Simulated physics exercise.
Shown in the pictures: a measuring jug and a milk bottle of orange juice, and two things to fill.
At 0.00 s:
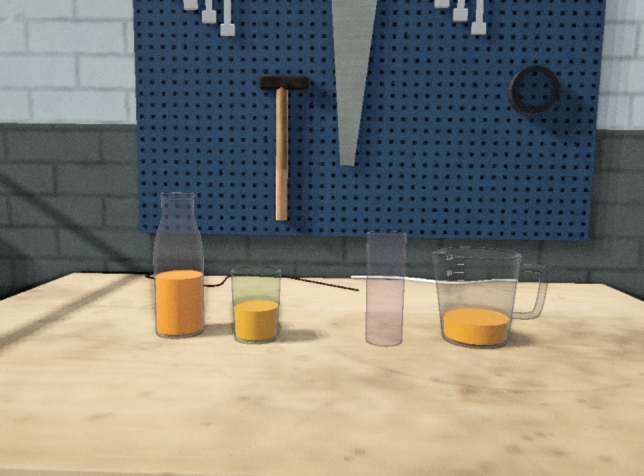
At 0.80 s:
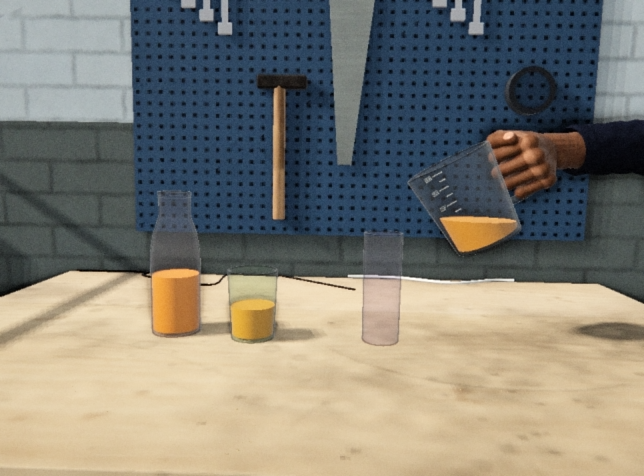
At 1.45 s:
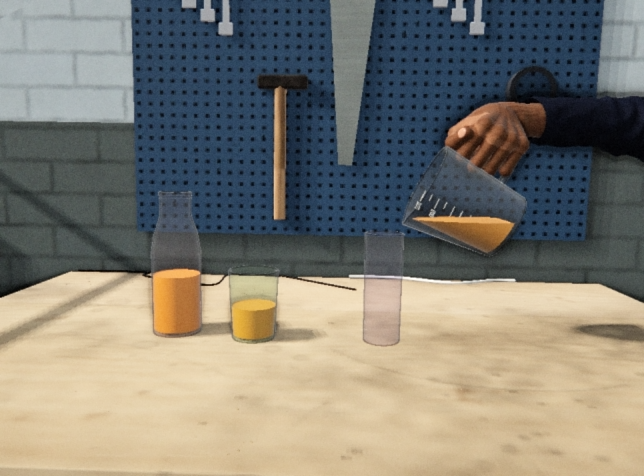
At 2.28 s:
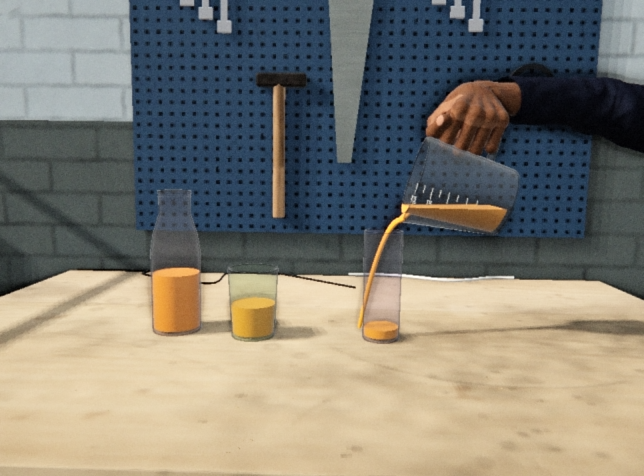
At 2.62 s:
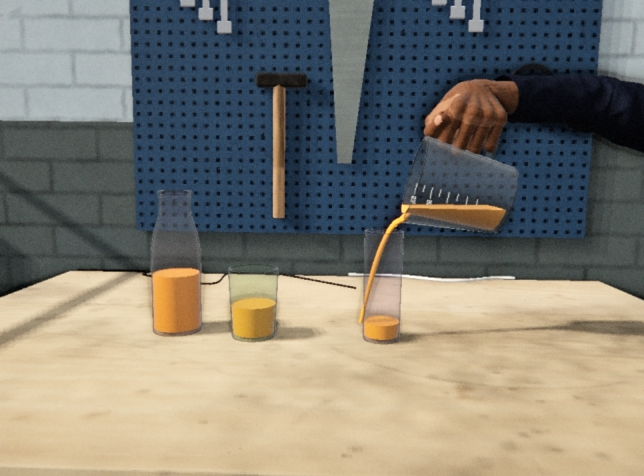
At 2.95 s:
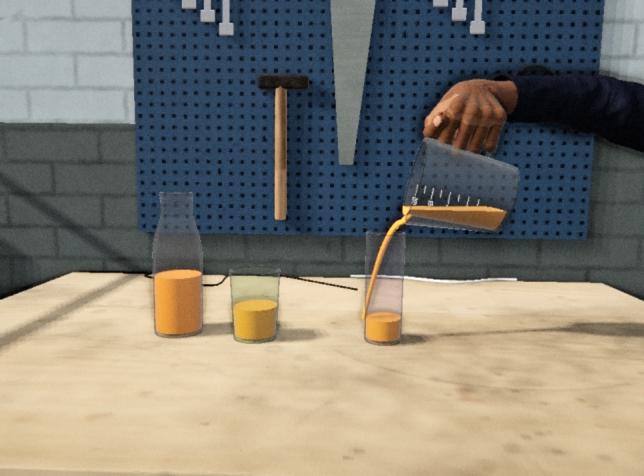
At a wooden workbench before a blue pegboard, a hand lifted a measuring jug of orange juice on the right, tilted it leftward, and poured a thin stream into the empty tall glass.
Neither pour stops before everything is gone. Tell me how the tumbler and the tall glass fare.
Outcome: The tumbler is too small, the tall glass is big enough.
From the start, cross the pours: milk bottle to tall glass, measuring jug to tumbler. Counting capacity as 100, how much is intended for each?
Roughly 100 % and 100 %.
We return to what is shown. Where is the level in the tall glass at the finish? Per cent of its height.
60 percent or so.
After 4.3 s, the tall glass is about a third full.
After 6.4 s, the tall glass is about two thirds full.
After 16.5 s, the tumbler is full to the brim and overflowed; the tall glass is about two thirds full.
